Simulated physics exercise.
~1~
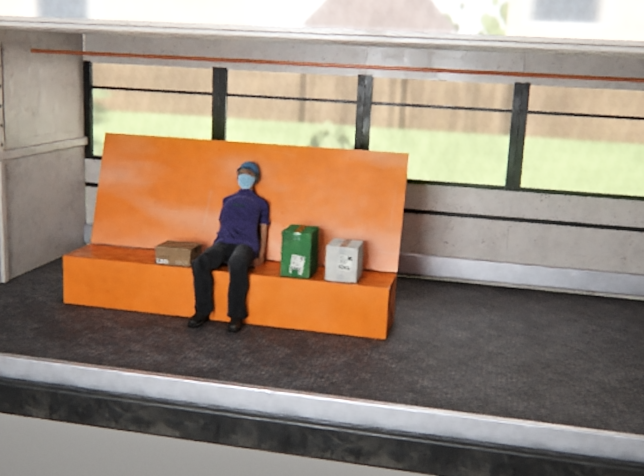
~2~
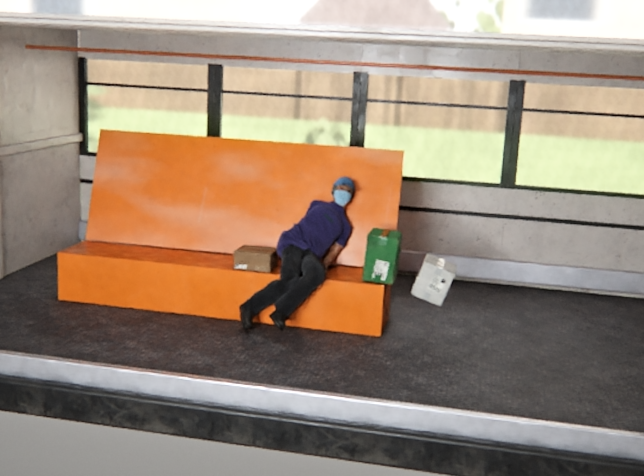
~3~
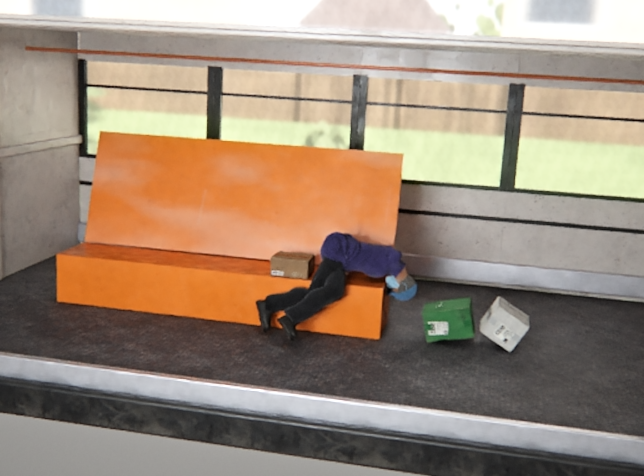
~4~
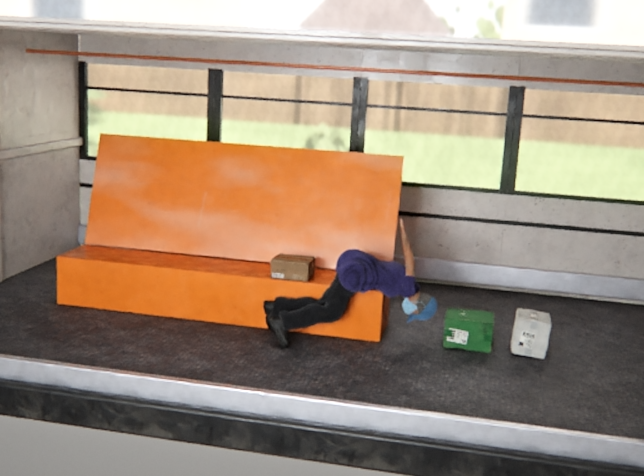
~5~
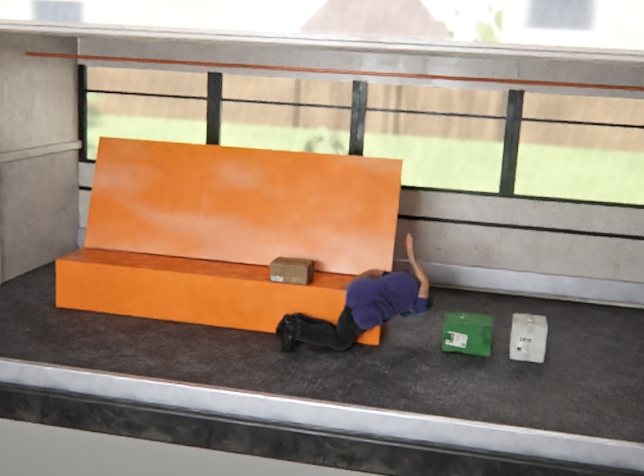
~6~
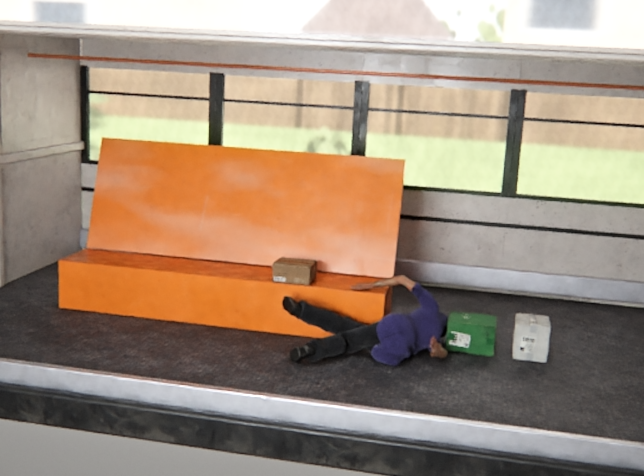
Masked commuter slumping rightward along an orange bench and sliding to the floor after green and white boxes, brown carton staying put.
